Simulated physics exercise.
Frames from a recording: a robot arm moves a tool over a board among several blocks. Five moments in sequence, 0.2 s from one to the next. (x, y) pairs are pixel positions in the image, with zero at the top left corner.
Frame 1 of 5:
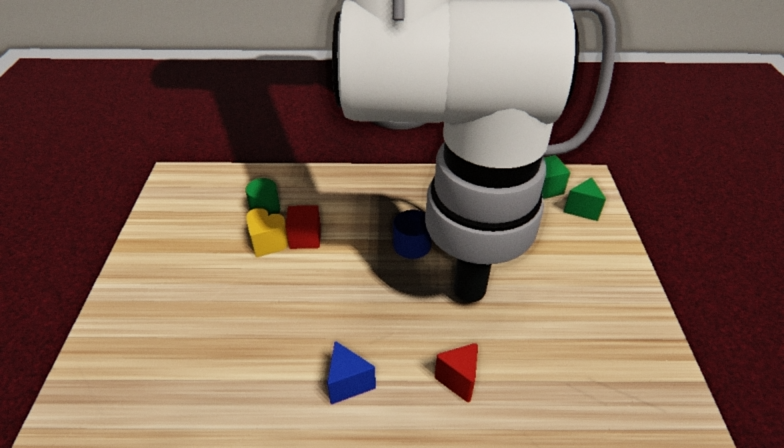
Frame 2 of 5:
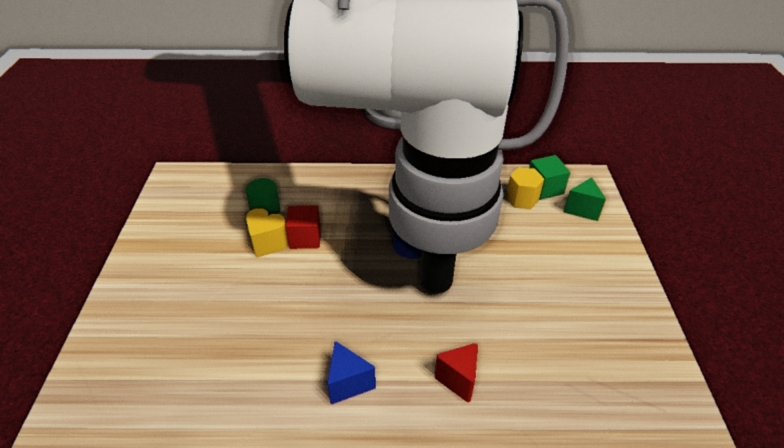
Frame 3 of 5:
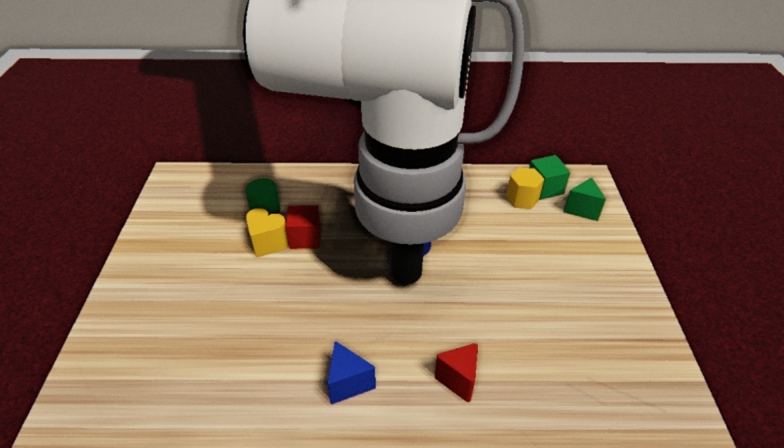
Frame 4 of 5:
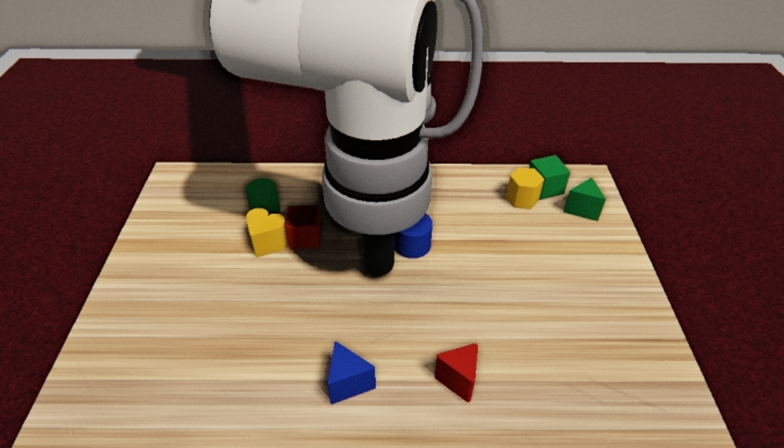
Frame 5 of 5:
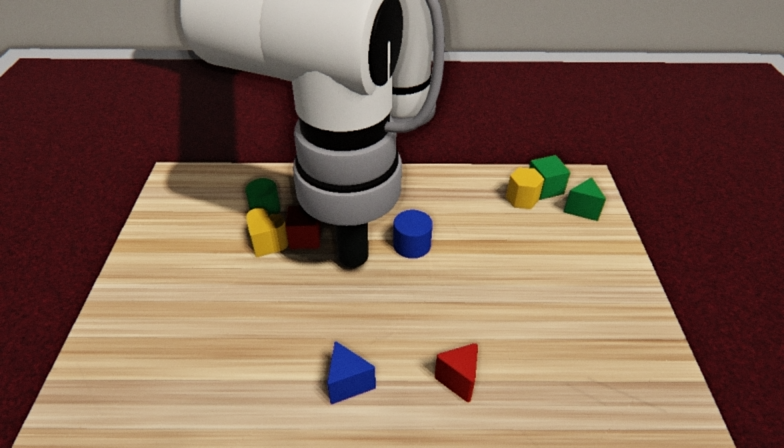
On a wooden board, a robot arm moves its black tool left among several still blocks.
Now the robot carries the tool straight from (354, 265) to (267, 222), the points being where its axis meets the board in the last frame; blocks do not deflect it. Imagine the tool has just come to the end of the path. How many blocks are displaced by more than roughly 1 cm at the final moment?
It should be three or more.
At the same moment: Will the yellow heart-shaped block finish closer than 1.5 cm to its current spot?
No, it doesn't check out.
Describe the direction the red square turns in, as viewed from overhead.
Viewed from above, clockwise.
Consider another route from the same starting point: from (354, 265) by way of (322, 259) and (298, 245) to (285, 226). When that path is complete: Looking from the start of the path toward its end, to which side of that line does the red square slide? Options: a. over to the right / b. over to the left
a - over to the right.
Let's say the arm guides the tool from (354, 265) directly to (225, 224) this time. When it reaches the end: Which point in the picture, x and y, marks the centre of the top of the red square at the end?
The middle of the upper face of the red square will lie at about (288, 197) in the picture.
The first path, step by step. One third of the way, tool at (322, 242); yellow heart-shaped block at (256, 220), turned 15° anticlockwise; red square at (295, 210).
Two thirds of the way, tool at (292, 227); green circular block at (256, 182); yellow heart-shaped block at (245, 216), turned 50° anticlockwise; red square at (276, 195), turned 50° clockwise.
At the end, tool at (265, 214); green circular block at (242, 165); yellow heart-shaped block at (236, 215), turned 90° anticlockwise; red square at (260, 180), turned 80° clockwise; blue circular block unmoved.
